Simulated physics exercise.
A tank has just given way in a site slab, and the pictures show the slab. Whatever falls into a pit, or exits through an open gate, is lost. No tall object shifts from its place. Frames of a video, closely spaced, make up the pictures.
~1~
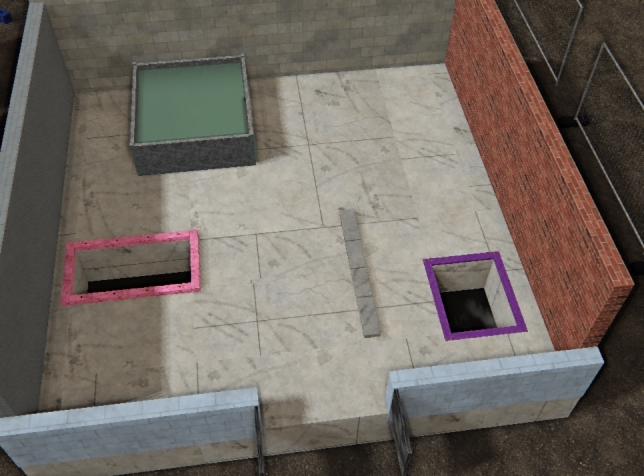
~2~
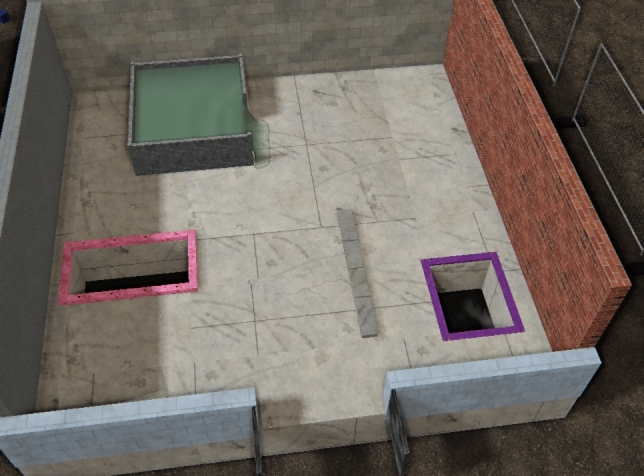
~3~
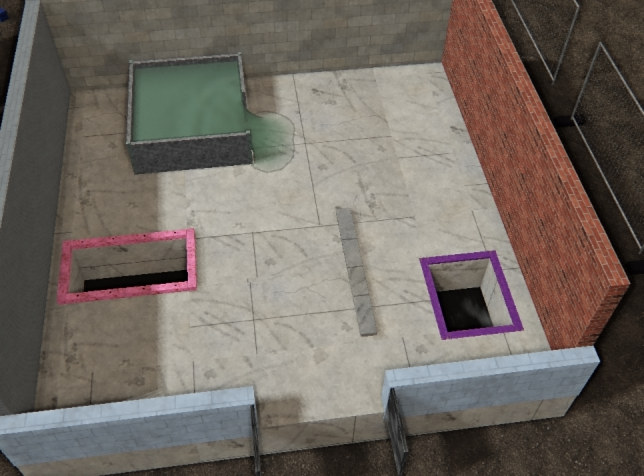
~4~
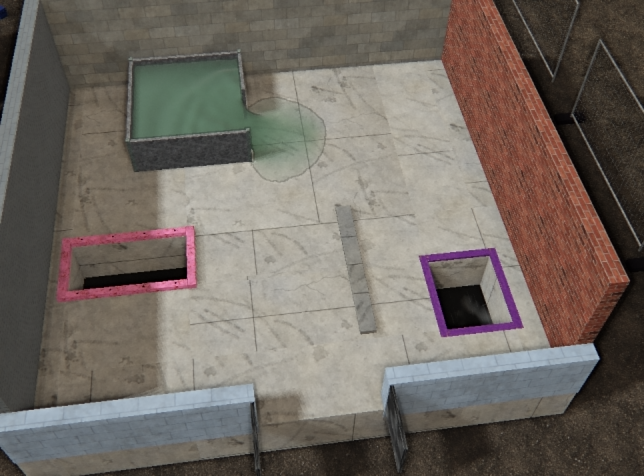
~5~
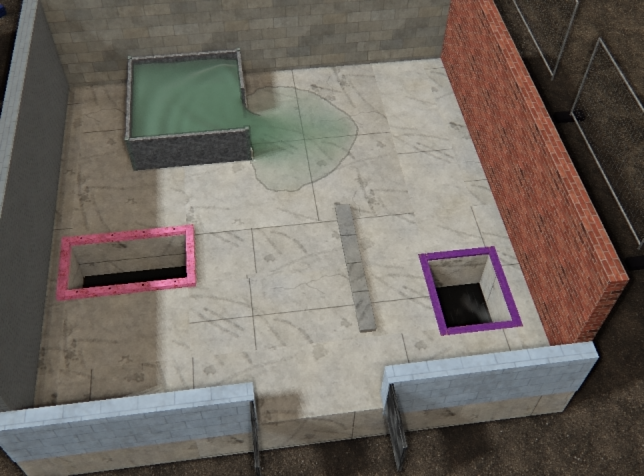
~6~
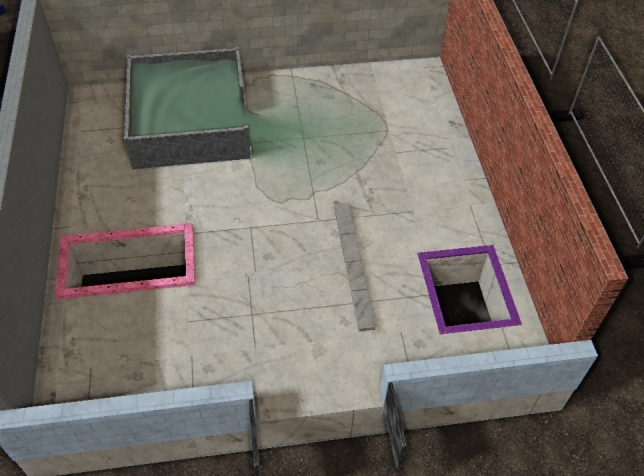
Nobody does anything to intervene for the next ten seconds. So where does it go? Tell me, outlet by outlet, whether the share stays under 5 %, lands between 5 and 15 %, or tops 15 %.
I'd say the gate drains very little - not reaching five per cent. I'd say the pink pit drains very little - not reaching five per cent. I'd say the purple pit drains a lot - upwards of fifteen per cent.
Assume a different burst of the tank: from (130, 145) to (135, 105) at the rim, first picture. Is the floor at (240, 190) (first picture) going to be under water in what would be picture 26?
Check at the given point: Inundated.
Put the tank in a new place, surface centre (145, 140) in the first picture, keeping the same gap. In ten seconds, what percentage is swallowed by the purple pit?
Share for the purple pit - 20 in a hundred.
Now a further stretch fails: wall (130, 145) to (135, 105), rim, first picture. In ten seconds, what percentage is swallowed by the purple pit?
The purple pit gets 0 per cent.
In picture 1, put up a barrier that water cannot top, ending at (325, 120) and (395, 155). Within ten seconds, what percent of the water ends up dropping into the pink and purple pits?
Pink 0 %, purple 35 %.
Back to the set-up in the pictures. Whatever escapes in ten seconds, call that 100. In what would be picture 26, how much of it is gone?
It comes to around 15 per cent.
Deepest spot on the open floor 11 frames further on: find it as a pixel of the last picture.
Check close to (433, 60).
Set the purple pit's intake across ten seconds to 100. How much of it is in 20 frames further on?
Around 15 in a hundred.
A moment on, water covers 30 % of the floor; the gate 0 %, the pink pit 0 %, the purple pit 0 %.
Next, water covers 35 % of the floor; the gate 0 %, the pink pit 0 %, the purple pit 0 %.
Then, water covers 40 % of the floor; the gate 0 %, the pink pit 0 %, the purple pit 5 %.
Later, water covers 45 % of the floor; the gate 1 %, the pink pit 0 %, the purple pit 17 %.
In the end, water covers 55 % of the floor; the gate 2 %, the pink pit 0 %, the purple pit 31 %.
